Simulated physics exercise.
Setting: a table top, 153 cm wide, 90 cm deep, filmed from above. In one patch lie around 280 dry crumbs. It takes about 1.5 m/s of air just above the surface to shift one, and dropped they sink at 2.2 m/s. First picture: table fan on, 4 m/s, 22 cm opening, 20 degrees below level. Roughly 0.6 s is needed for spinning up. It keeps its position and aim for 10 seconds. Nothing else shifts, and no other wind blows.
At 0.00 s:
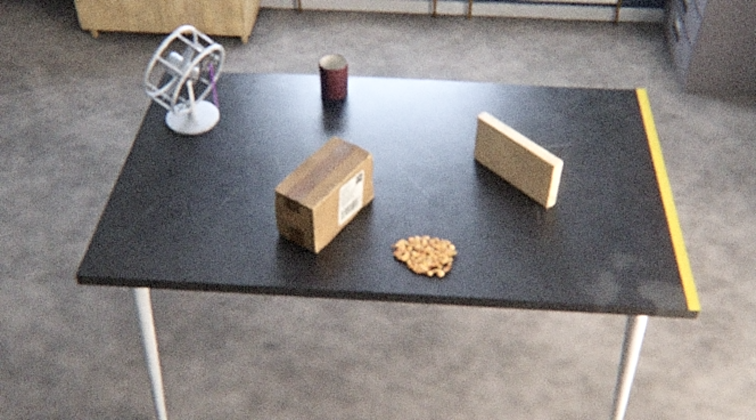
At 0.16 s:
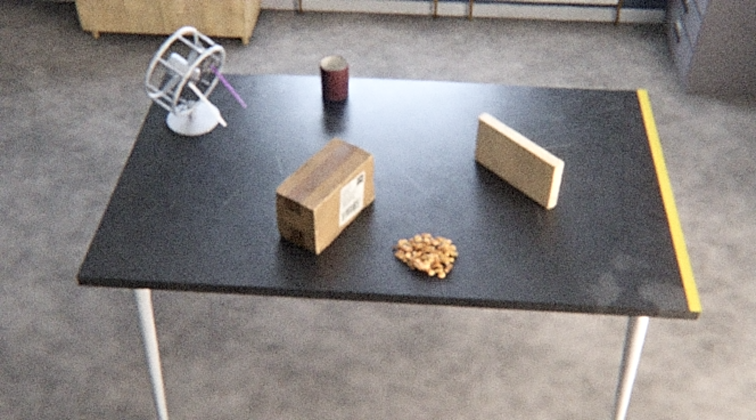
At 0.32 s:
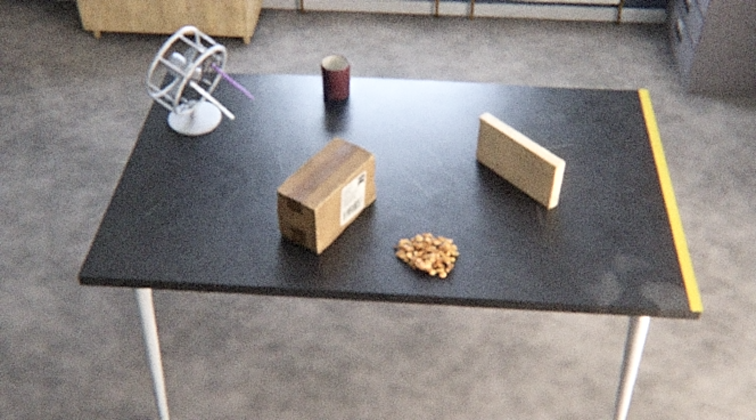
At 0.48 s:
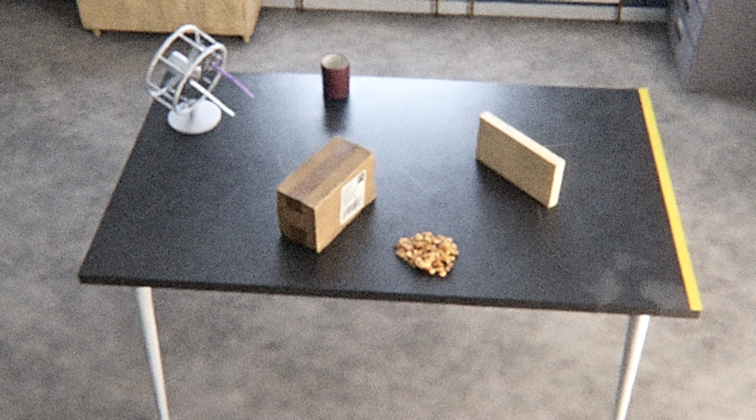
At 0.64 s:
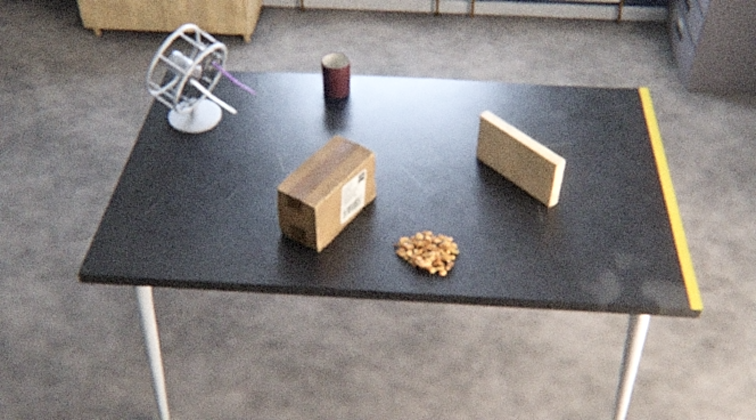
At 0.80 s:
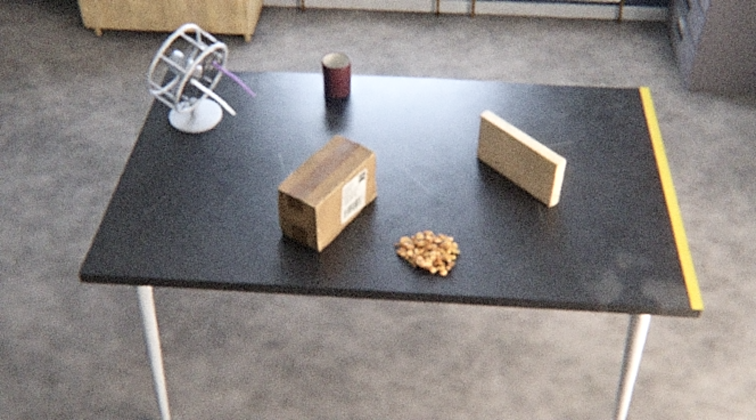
A purple ribbon on the small white fan lifted and fluttered out to the right, while the pile of tan crumbs, the cardboard box, the upright board and the dark cup stayed still.
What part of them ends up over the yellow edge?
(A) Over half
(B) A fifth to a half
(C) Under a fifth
The answer is C.
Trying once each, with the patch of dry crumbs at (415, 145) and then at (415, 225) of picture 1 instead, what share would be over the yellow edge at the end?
100 %, 3 %.
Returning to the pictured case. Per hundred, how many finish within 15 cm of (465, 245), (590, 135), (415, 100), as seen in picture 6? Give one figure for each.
Taking the spots one by one, around 90 %, 0 % and 0 %.
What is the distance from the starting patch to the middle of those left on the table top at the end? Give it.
About 0 centimetres.
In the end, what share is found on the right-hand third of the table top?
0 %.
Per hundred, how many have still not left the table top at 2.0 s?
Some 100 percent are still there.
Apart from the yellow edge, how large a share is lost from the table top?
I would put it at around 0 per cent.
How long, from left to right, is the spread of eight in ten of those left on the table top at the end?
Roughly 10 cm from left to right.
After 2.0 s, 0 % are over the yellow edge; the middle of those still in play is near (428, 253); 90 % have settled or left.
After 3.2 s, 0 % are over the yellow edge; the middle of those still in play is near (428, 253); 90 % have settled or left.
After 5.5 s, 0 % are over the yellow edge; the middle of those still in play is near (428, 253); 91 % have settled or left.
After 10.0 s, at the end, 0 % are over the yellow edge; the middle of those still in play is near (428, 253).
